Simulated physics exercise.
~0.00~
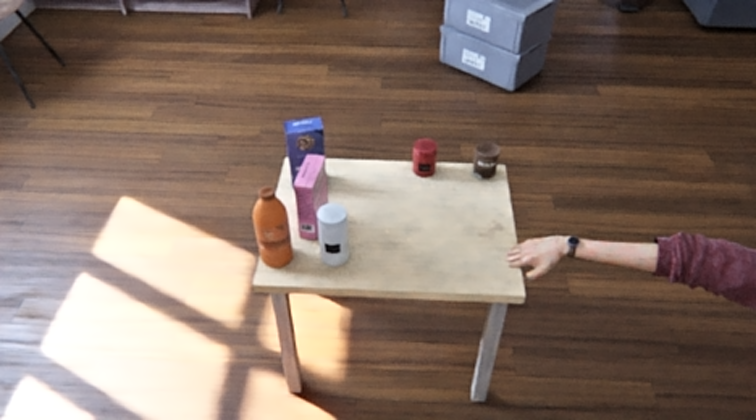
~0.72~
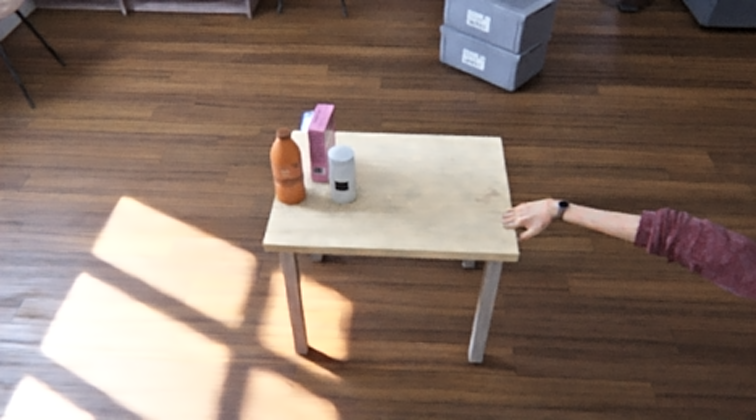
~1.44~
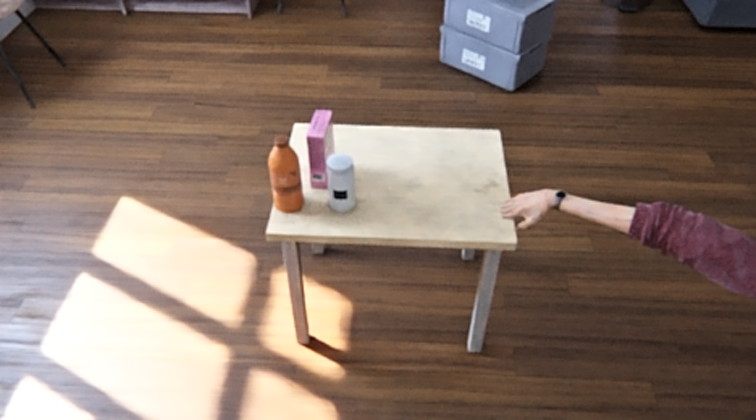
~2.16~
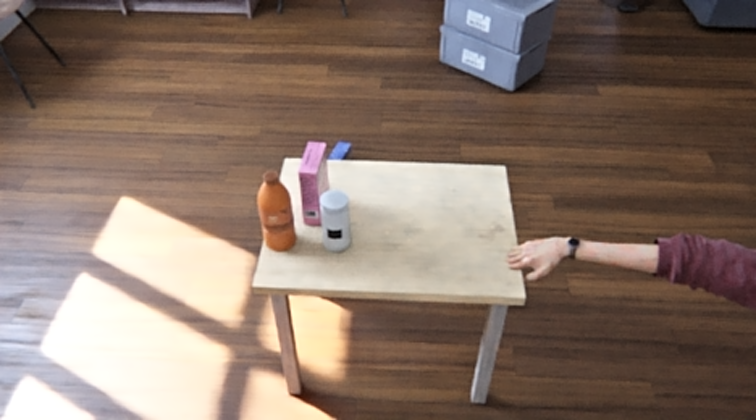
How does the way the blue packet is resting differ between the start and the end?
At the start the blue packet stands upright on the table beside the pink packet. By the end it is off the table and lying on its side, partly hidden behind the far edge.
Hand shoving a table away and back, three items going off it while the bottle, pink packet and white jar stay upright.
